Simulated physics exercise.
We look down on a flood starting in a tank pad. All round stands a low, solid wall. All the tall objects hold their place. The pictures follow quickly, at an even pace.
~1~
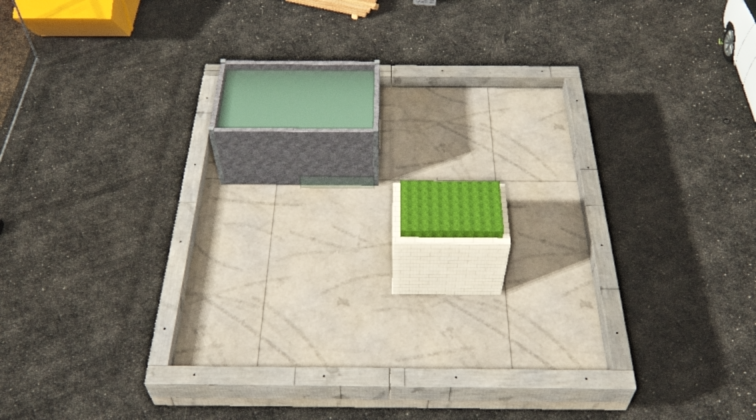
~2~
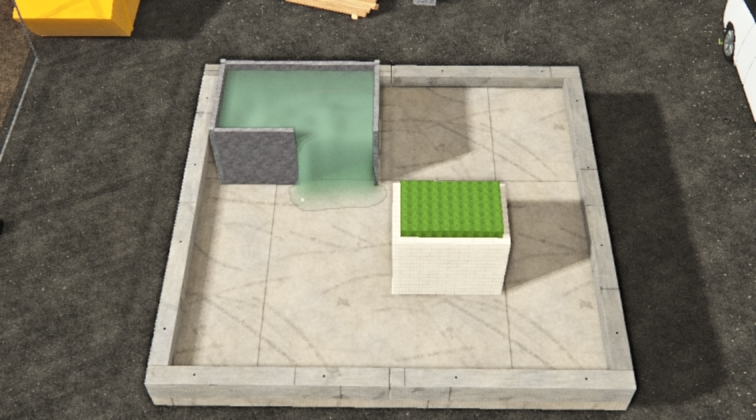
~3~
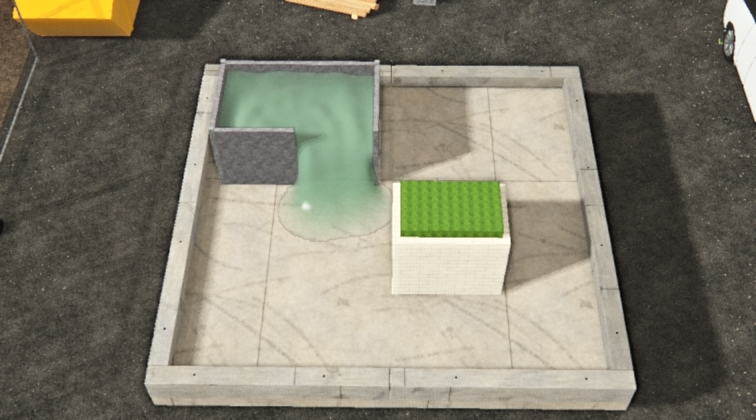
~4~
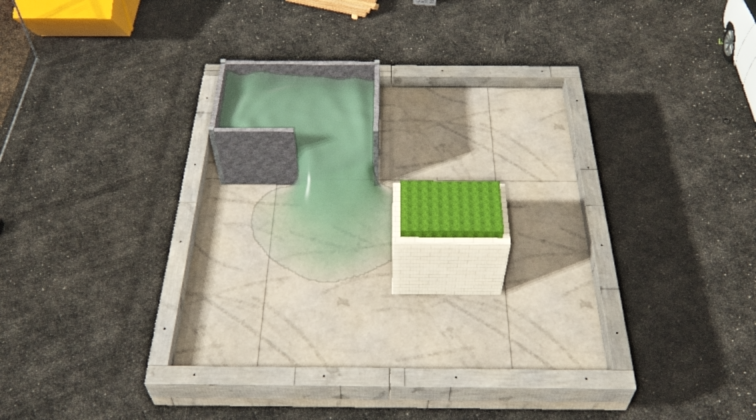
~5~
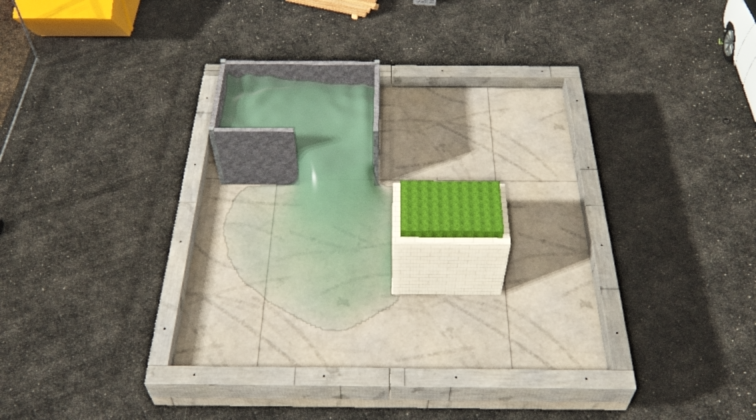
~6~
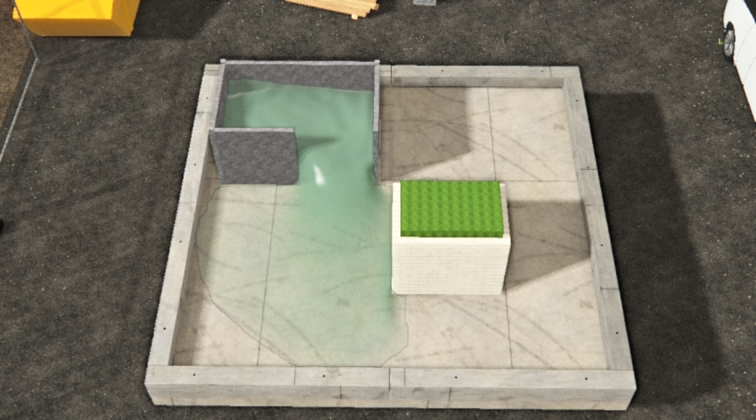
Greenish water pours from a gap in the gray tank and spreads across the walled floor beside a green-topped block.
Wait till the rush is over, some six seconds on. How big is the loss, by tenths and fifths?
It loses a tenth to a fifth.
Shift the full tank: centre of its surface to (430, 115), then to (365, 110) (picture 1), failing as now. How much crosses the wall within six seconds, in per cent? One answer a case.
About 8 and 6 per cent.
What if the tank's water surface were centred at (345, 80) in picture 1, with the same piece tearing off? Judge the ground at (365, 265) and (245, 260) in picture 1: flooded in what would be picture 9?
As listed: Covered, flooded.
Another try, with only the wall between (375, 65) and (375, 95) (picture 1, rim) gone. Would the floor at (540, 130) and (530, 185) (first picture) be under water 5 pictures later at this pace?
In that order: Flooded, covered.
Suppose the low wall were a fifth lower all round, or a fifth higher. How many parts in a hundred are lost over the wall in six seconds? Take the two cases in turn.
About 22 and 8 per cent.
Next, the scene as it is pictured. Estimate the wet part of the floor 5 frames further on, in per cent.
Close to 50 %.
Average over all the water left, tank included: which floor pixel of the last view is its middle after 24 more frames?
Near (365, 242).
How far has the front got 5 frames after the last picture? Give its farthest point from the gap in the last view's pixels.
Around (574, 378).
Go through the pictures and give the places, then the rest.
In the first picture, the open tank at (297, 100) is whole and still.
In the second picture, water pours out at (336, 162) and has run to (381, 193).
In the third picture, water pours out at (336, 165) and has run to (298, 231).
In the fourth picture, the front is at (323, 277), out from the gap at (336, 168).
In the fifth picture, the front is at (350, 322), out from the gap at (336, 168).
In the sixth picture, the front is at a hidden place, out from the gap at (336, 168).
A moment on, water covers 40 % of the floor; the low wall has let 0 % over.
Next, water covers 45 % of the floor; the low wall has let 1 % over.
Then, water covers 60 % of the floor; the low wall has let 10 % over.
Later, water covers 75 % of the floor; the low wall has let 13 % over.
In the end, water covers 85 % of the floor; the low wall has let 13 % over.
